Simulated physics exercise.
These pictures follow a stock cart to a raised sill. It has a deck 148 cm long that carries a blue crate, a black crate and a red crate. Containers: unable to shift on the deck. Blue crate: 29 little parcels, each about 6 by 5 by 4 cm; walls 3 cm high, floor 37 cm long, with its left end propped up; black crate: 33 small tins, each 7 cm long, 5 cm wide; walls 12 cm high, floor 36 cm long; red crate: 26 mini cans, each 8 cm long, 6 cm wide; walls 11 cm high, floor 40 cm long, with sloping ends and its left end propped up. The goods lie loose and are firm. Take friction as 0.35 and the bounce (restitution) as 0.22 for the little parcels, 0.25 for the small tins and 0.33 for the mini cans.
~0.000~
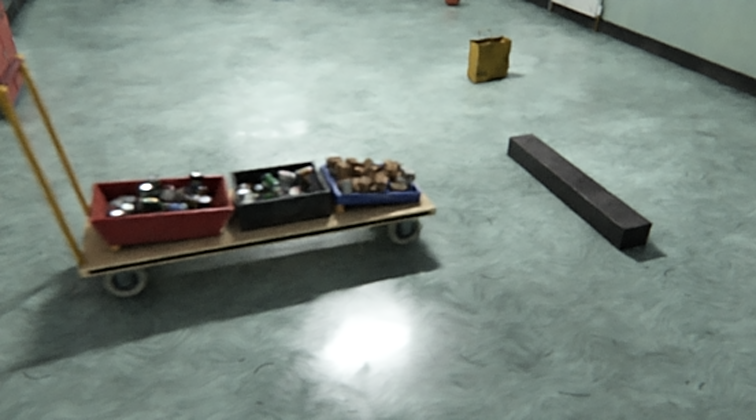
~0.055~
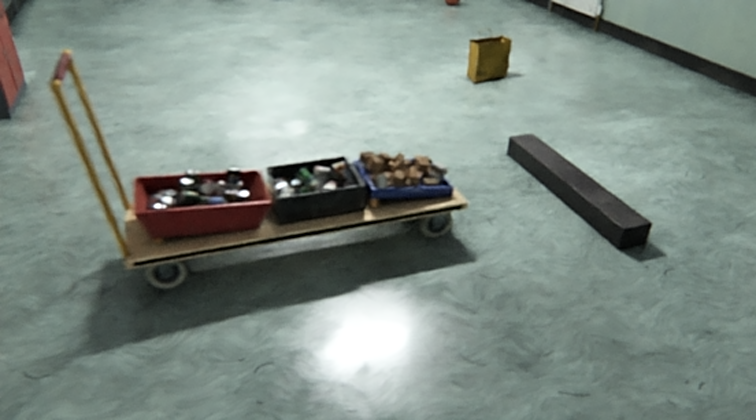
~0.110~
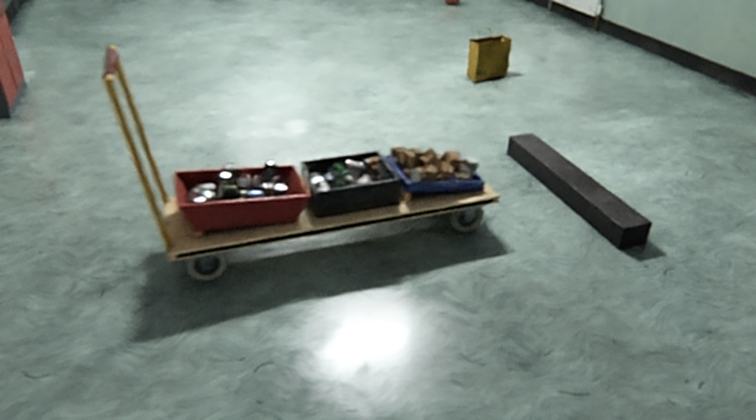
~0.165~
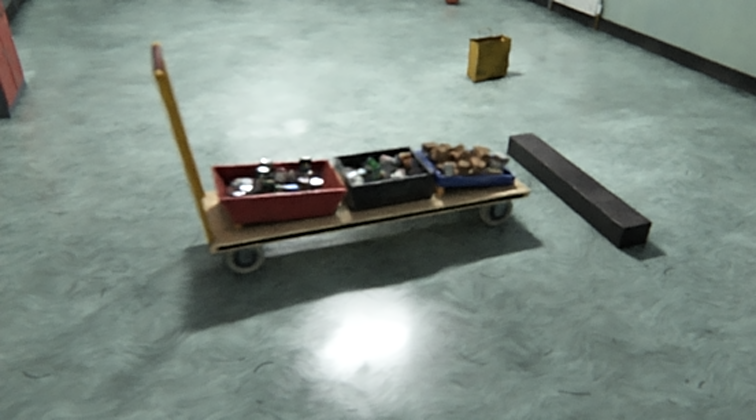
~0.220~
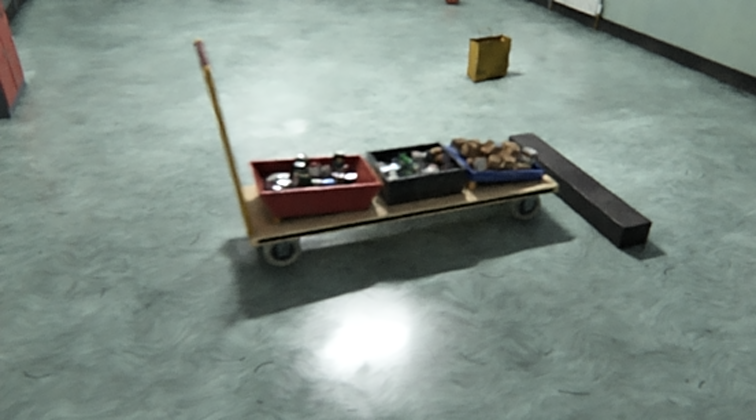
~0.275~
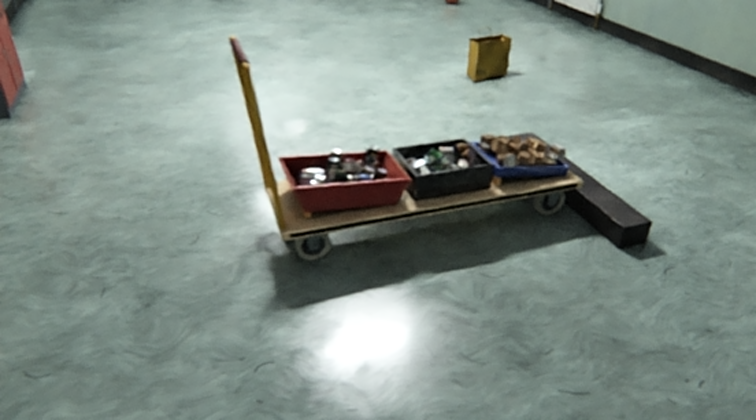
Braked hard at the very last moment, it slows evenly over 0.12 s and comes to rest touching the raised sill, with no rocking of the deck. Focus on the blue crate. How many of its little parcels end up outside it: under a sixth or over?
The blue crate loses more than a sixth of its little parcels.
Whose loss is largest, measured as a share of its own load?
Answer: The blue crate.
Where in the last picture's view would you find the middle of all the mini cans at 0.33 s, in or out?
Centre: Around (371, 175) px.
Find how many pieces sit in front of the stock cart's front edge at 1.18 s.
Count: Approx. 8.
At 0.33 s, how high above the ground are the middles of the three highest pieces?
I'd put it close to 36 cm.
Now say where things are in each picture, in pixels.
In the first picture (we follow the rim corner now nearest the camera), blue crate at (340, 195); black crate at (241, 204); 85 cm still to roll; nothing out yet.
Blue crate at (376, 189); black crate at (281, 198); 69 cm still to roll, in the second picture.
Blue crate at (410, 183); black crate at (318, 192); 53 cm still to roll, in the third picture.
Blue crate at (443, 177); black crate at (355, 186); 36 cm still to roll, in the fourth picture.
Blue crate at (475, 172); black crate at (390, 180); 20 cm still to roll, in the fifth picture.
Blue crate at (501, 168); black crate at (418, 175); stopping; nothing out yet, in the sixth picture.
After 0.33 s, 2 of 29 out of the blue crate, 0 of 33 out of the black crate and 0 of 26 out of the red crate.
After 0.45 s, 9 of 29 out of the blue crate, 0 of 33 out of the black crate and 1 of 26 out of the red crate.
After 0.68 s, 10 of 29 out of the blue crate, 1 of 33 out of the black crate and 4 of 26 out of the red crate.
Outcome (at 1.18 s), 10 of 29 out of the blue crate, 1 of 33 out of the black crate and 5 of 26 out of the red crate. Asked share, 10 of 29, 34 per cent.
